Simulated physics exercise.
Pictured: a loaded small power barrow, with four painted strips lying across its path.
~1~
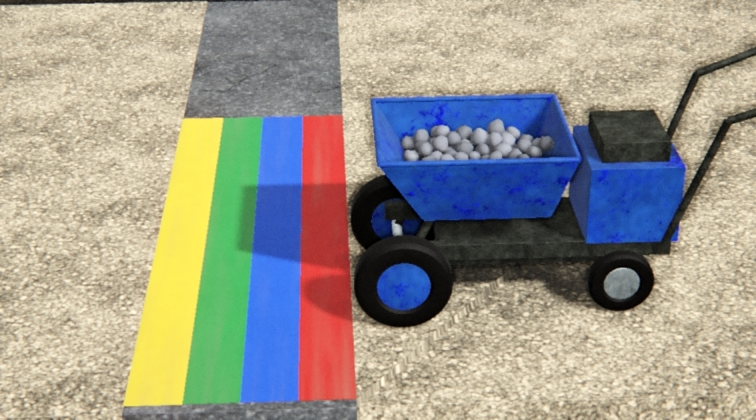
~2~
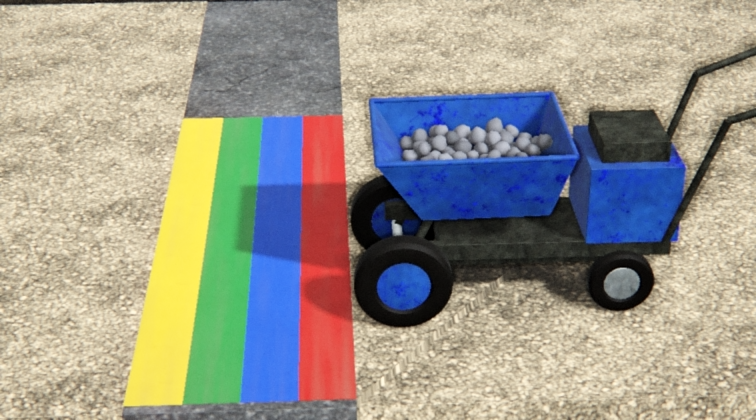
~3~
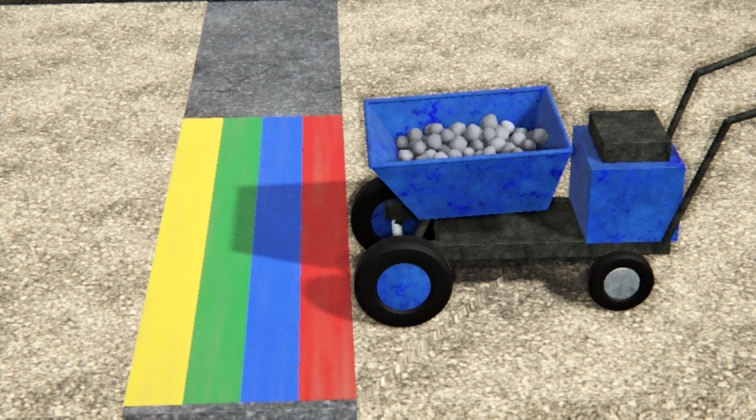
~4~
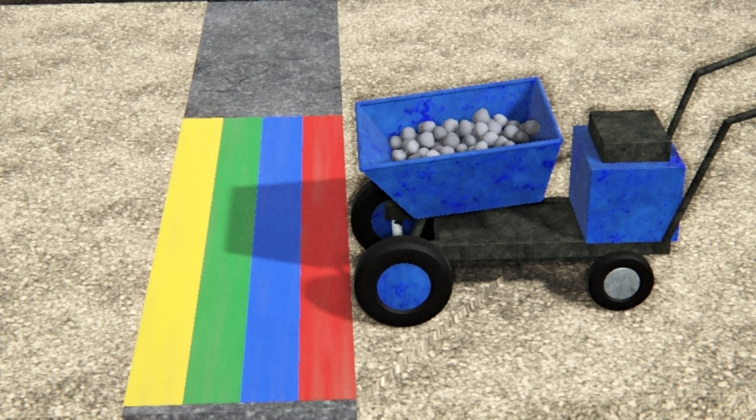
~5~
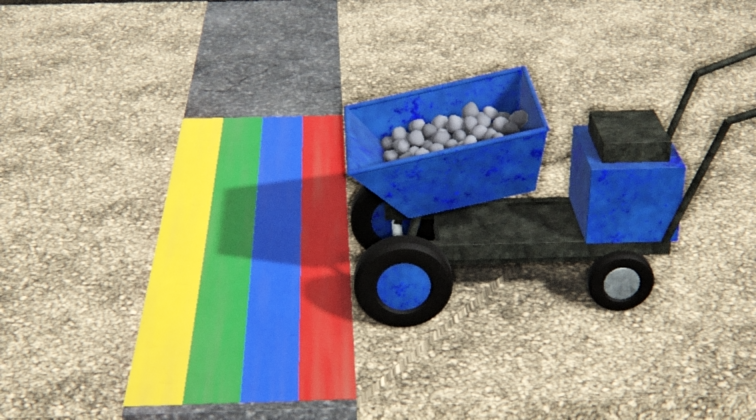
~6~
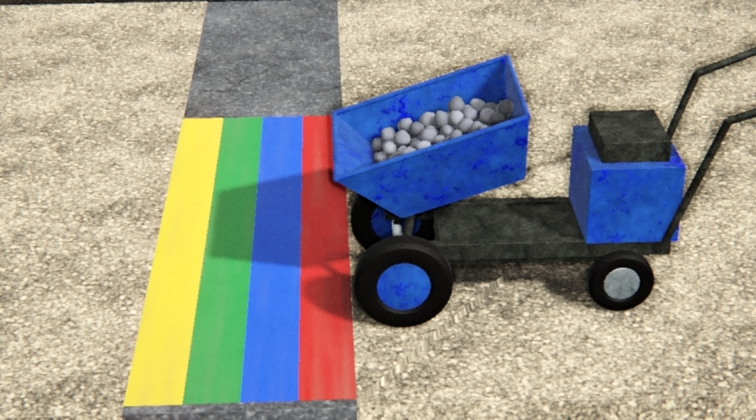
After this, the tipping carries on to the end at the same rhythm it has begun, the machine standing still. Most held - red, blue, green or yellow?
Green holds the most.
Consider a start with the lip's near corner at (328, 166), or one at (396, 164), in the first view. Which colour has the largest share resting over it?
The yellow strip first, the green one second.
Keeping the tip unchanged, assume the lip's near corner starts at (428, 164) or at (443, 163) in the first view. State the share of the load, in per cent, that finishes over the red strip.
That would be roughly 10 in a hundred and then roughly 20 in a hundred.
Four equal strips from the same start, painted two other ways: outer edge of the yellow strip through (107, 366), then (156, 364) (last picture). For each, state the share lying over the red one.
Shares: Near 0 %; near 0 %.
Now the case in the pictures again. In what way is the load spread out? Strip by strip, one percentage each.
In percent: Red strip 0, blue strip 15, green strip 40, yellow strip 30.
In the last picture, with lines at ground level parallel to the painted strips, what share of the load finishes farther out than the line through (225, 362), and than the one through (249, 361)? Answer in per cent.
In turn 70 and 90 in a hundred.
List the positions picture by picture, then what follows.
The first picture shows lip of the skip near (380, 165), level; top of the load near (463, 148), round cobbles; red strip near (327, 354); blue strip near (271, 356); green strip near (216, 358); yellow strip near (161, 359).
The second picture shows lip of the skip near (377, 165), level; top of the load near (480, 150).
The third picture shows lip of the skip near (371, 167), tipped barely; top of the load near (498, 147).
The fourth picture shows lip of the skip near (362, 169), tipped a little; top of the load near (490, 141).
The fifth picture shows lip of the skip near (350, 173), tipped a little; top of the load near (480, 135).
The sixth picture shows lip of the skip near (337, 179), tipped clearly; top of the load near (486, 134); red strip near (327, 354); blue strip near (271, 356); green strip near (216, 358); yellow strip near (161, 359).
Shortly afterwards, skip tipped steeply; the whole lot in the skip.
Next, skip tipped right over; the bulk in the skip; only a few over the blue strip; a little over the green strip; only a few over the yellow strip; only a few falling.
Some moments later, skip tipped right over; a little in the skip; a little over the blue strip; near a third over the green strip; near a quarter over the yellow strip; a little off the paint.
In the end, skip tipped right over; only a few over the red strip; near a quarter over the blue strip; near half over the green strip; near a quarter over the yellow strip; a little off the paint.
